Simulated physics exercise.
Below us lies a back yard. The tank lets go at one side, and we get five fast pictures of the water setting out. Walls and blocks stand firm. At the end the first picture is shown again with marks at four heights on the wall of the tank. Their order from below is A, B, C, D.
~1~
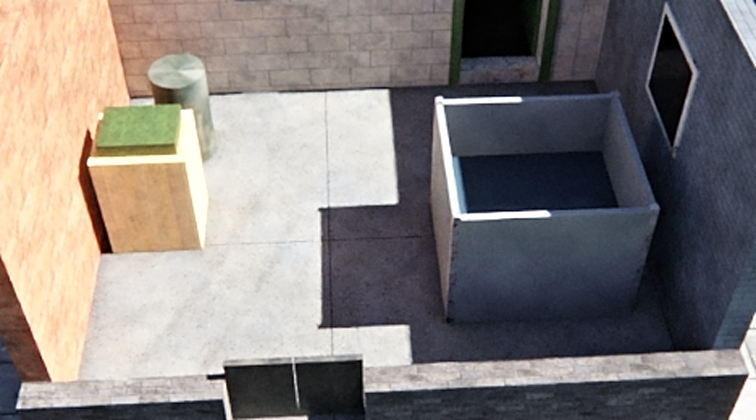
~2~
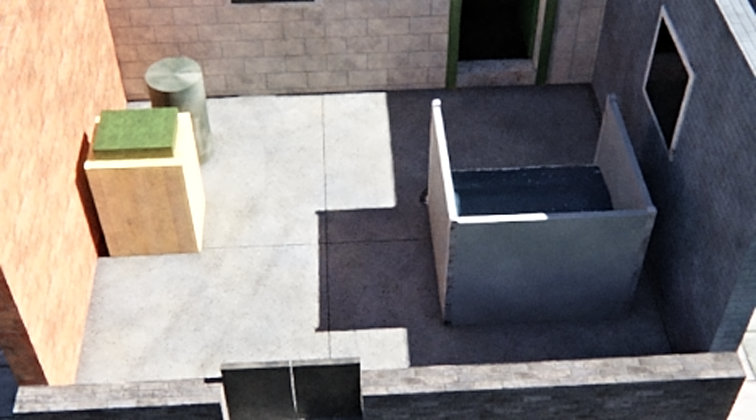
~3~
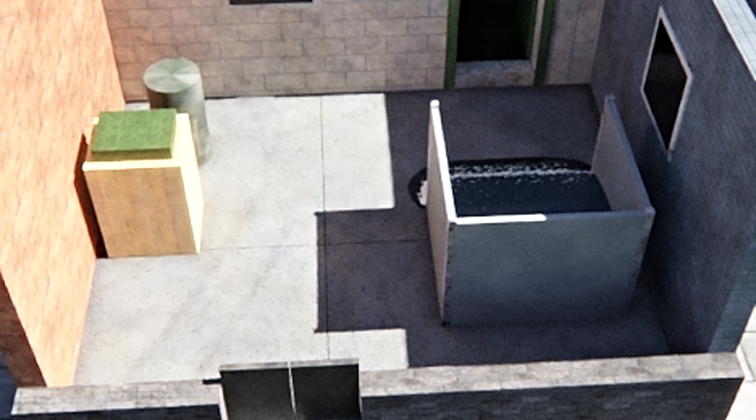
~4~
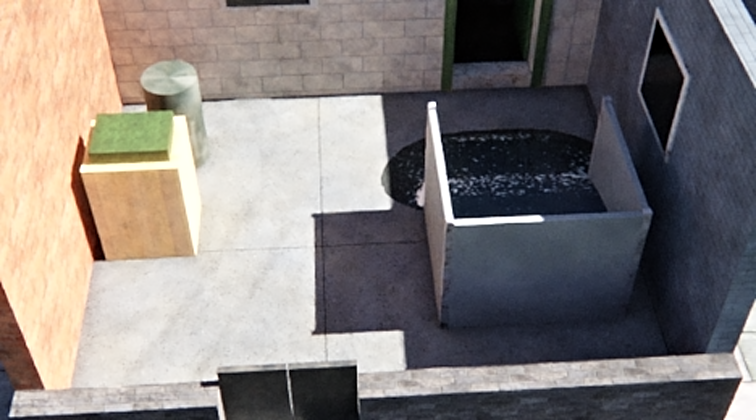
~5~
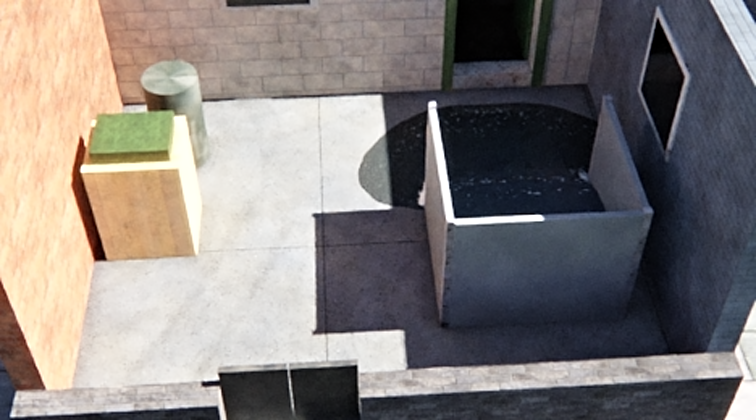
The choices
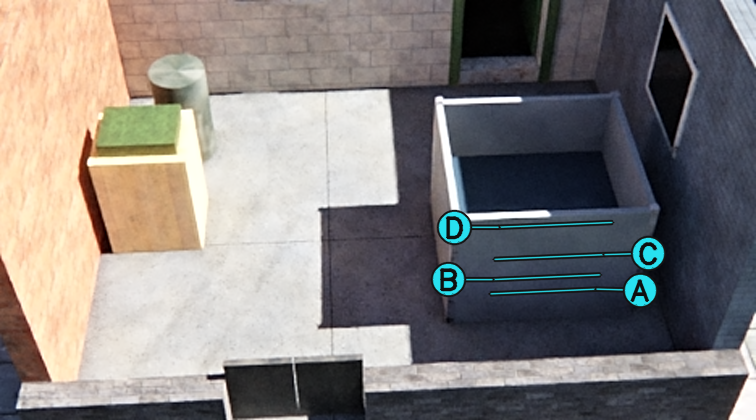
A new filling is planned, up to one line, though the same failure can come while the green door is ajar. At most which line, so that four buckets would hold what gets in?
It is A.
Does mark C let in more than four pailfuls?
Yes.
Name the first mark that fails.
That would be B.
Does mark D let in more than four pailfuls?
Yes, that goes wrong.
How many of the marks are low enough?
One.
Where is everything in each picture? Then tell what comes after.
The first picture shows water in the tank at rest, its middle at (533, 206); foot of the green doorway at (498, 83); shut gate at (294, 366).
In the second picture, water covers 2 % of the ground, its front hidden from here.
In the third picture, water covers 6 % of the ground, its front hidden from here.
In the fourth picture, 12 % of the ground under water, visible out to (400, 170).
In the fifth picture, 18 % of the ground under water, visible out to (392, 139).
In cyan, A at (543, 291); B at (546, 277); C at (549, 256); D at (555, 224); from the bottom up A, B, C, D.
With A, a bucket or two gets in.
With B, about 10 bucketfuls get in.
With C, dozens of bucketfuls pour in.
With D, dozens of bucketfuls pour in.
